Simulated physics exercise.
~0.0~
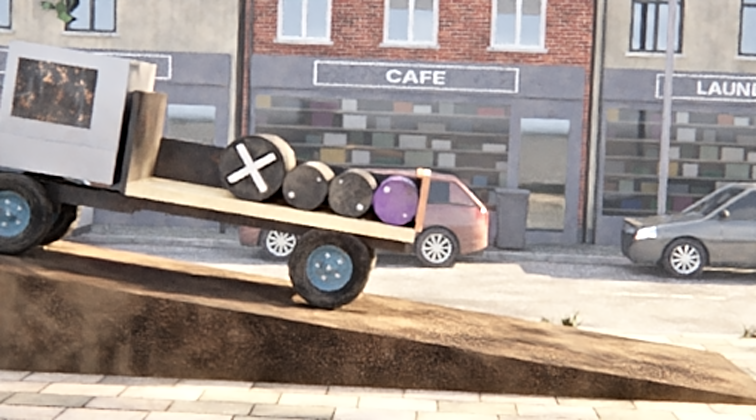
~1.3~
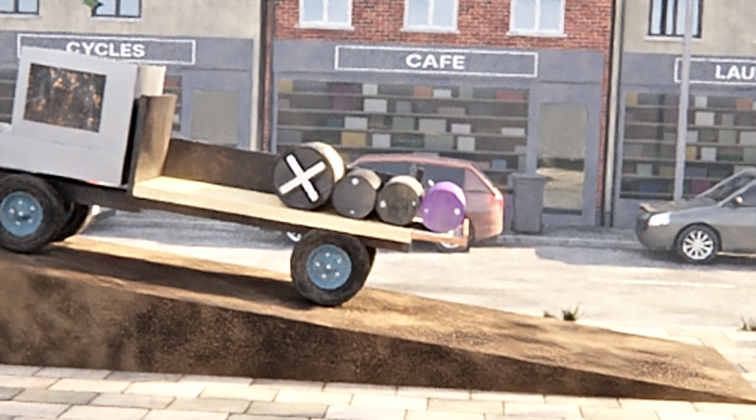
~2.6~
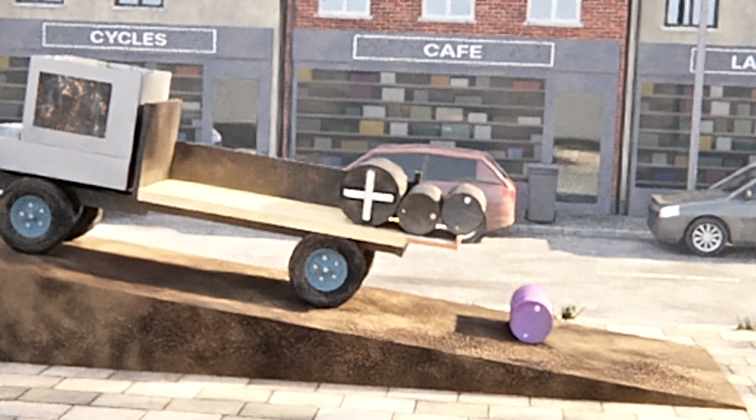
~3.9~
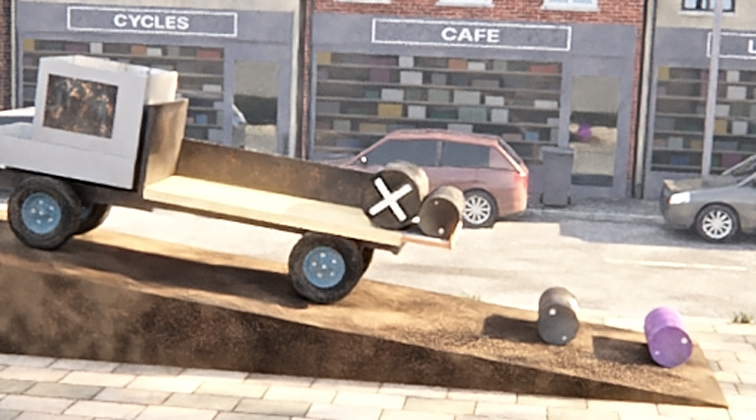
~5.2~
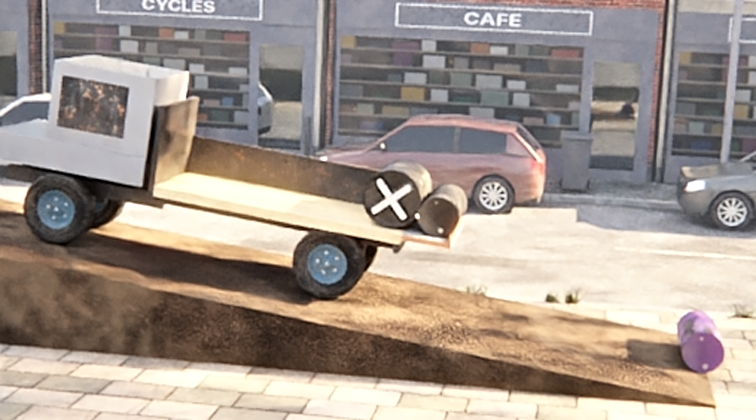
Flatbed pick-up tilted nose-up on a ramp lowering its tailgate, purple and dark drums rolling off, two dark ones staying aboard.
